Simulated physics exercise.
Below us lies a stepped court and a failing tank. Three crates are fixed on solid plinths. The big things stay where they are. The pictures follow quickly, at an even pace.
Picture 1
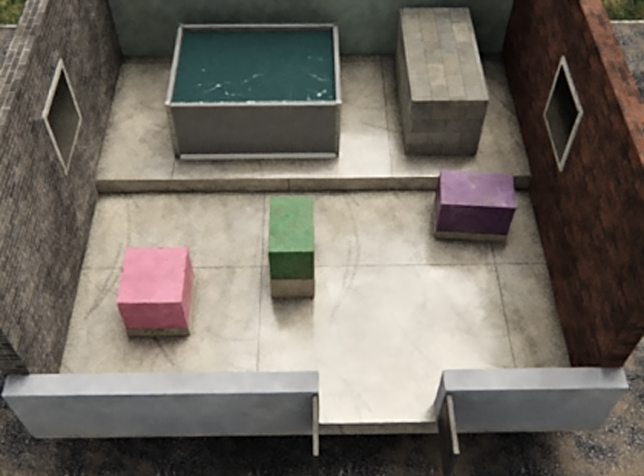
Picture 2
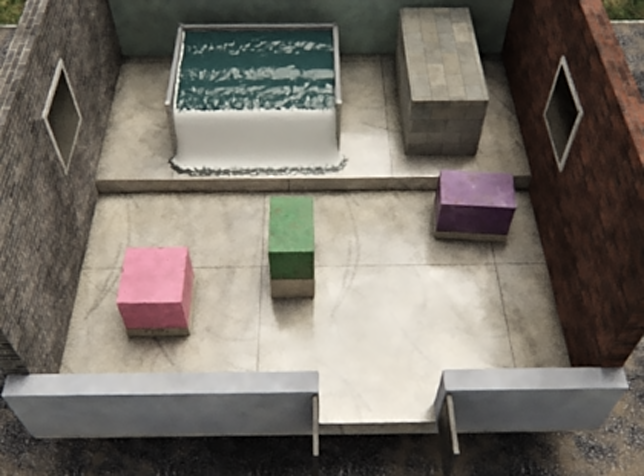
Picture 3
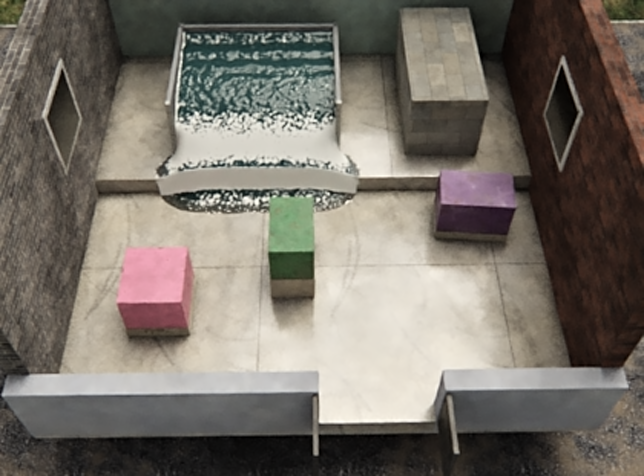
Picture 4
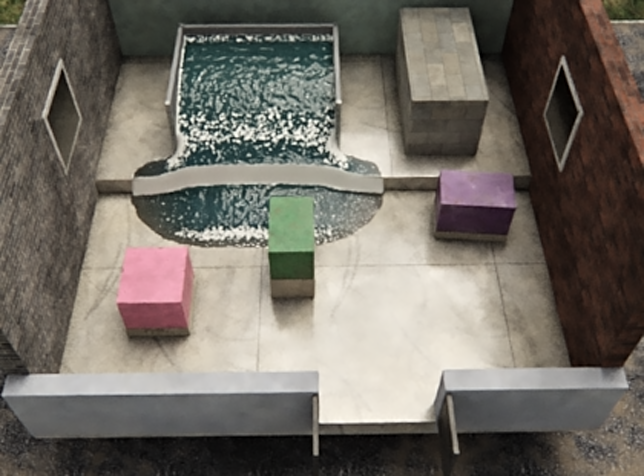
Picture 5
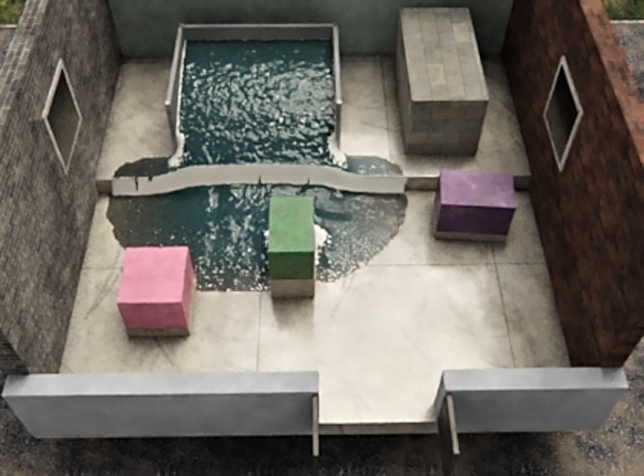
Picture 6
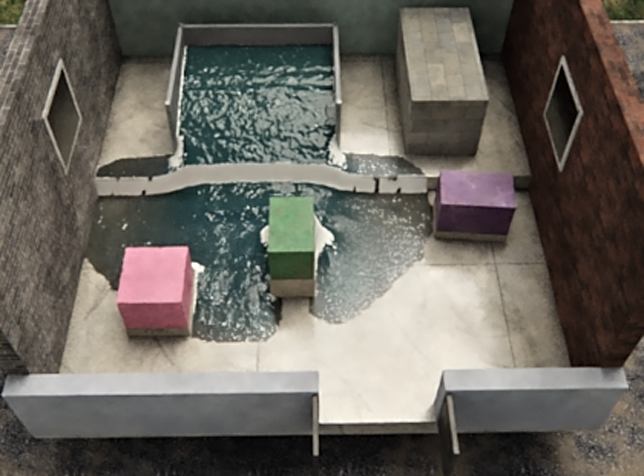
Water sits still in an open tank at the back of a walled, stepped court, then pours out over its front side. It drops off the step and fans across the lower floor, wrapping around the green block and reaching the pink block on the left and the purple one on the right.
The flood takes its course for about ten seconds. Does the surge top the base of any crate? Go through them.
In the end: The green crate is soaked; the purple crate is soaked; the pink crate is soaked.
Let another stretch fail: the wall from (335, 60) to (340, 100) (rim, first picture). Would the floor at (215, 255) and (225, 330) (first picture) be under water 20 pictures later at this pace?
One after the other: Not flooded, not flooded.
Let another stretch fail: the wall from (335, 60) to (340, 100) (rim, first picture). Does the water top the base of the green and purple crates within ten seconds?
In short: Green stays dry; purple gets wet.
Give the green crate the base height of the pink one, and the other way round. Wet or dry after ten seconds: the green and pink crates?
In short: The green one is topped; the pink one takes water.
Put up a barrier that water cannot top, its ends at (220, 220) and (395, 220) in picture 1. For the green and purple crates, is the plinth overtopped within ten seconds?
One by one: Green stays dry, purple gets wet.
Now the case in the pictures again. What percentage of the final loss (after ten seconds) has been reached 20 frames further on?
Near 20 in a hundred.
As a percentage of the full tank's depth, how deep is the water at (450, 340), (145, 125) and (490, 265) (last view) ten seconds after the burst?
Roughly 12, 0 and 8 per cent, in turn.
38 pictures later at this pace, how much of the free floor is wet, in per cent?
About 70 per cent.
A moment on, water covers 55 % of the floor; the green crate water round its plinth, the purple crate water round its plinth, the pink crate water round its plinth.
Next, water covers 65 % of the floor; the green crate water round its plinth, the purple crate water round its plinth, the pink crate water round its plinth.
Then, water covers 70 % of the floor; the green crate water round its plinth, the purple crate water round its plinth, the pink crate water round its plinth.
Later, water covers 70 % of the floor; the green crate water round its plinth, the purple crate water round its plinth, the pink crate water round its plinth.
In the end, water covers 65 % of the floor; the green crate was topped, the purple crate was topped, the pink crate was topped.
